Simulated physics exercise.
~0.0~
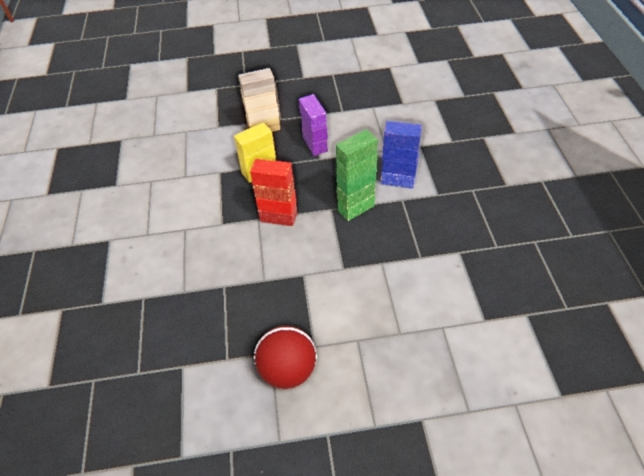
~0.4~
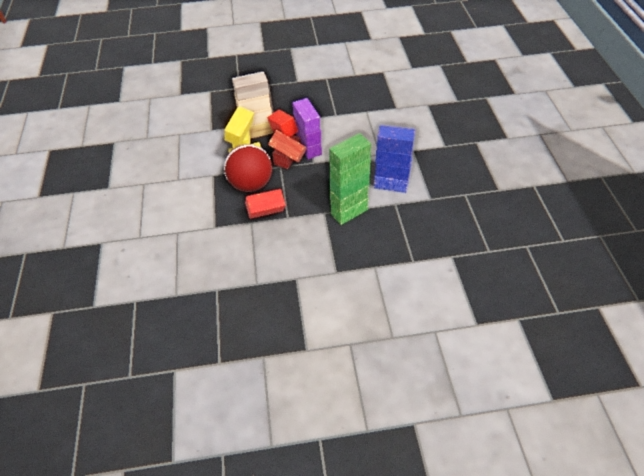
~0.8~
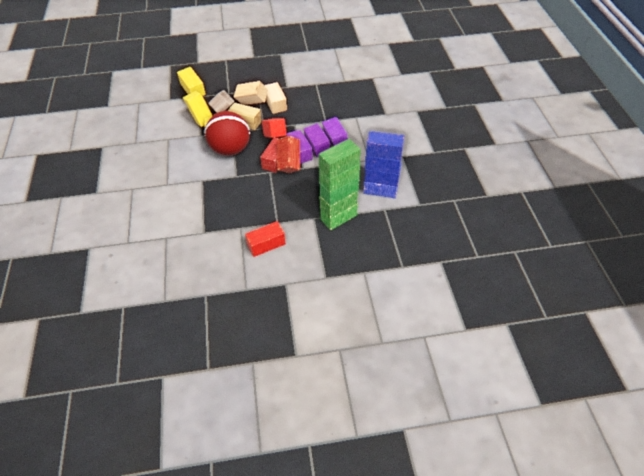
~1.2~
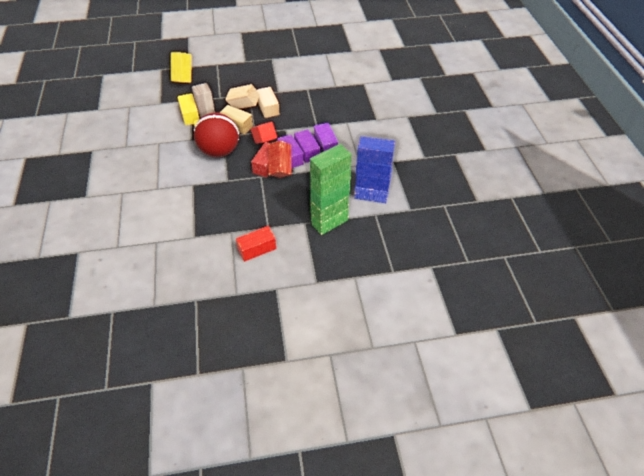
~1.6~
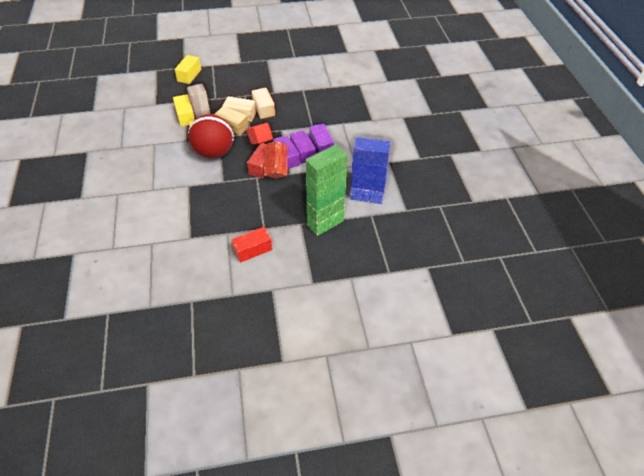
A red ball with a pale stripe sits on a floor of black and light grey tiles, seen from above at an angle, with red, yellow, beige, purple, green and blue block towers grouped beyond it. The ball rolls away from the viewer into the red tower and breaks it apart. It carries on to the left, and the yellow, beige and purple towers topple, scattering their blocks. One red block lands nearer the viewer. Finally the ball rests beside the fallen blocks, while the green and blue towers still stand.
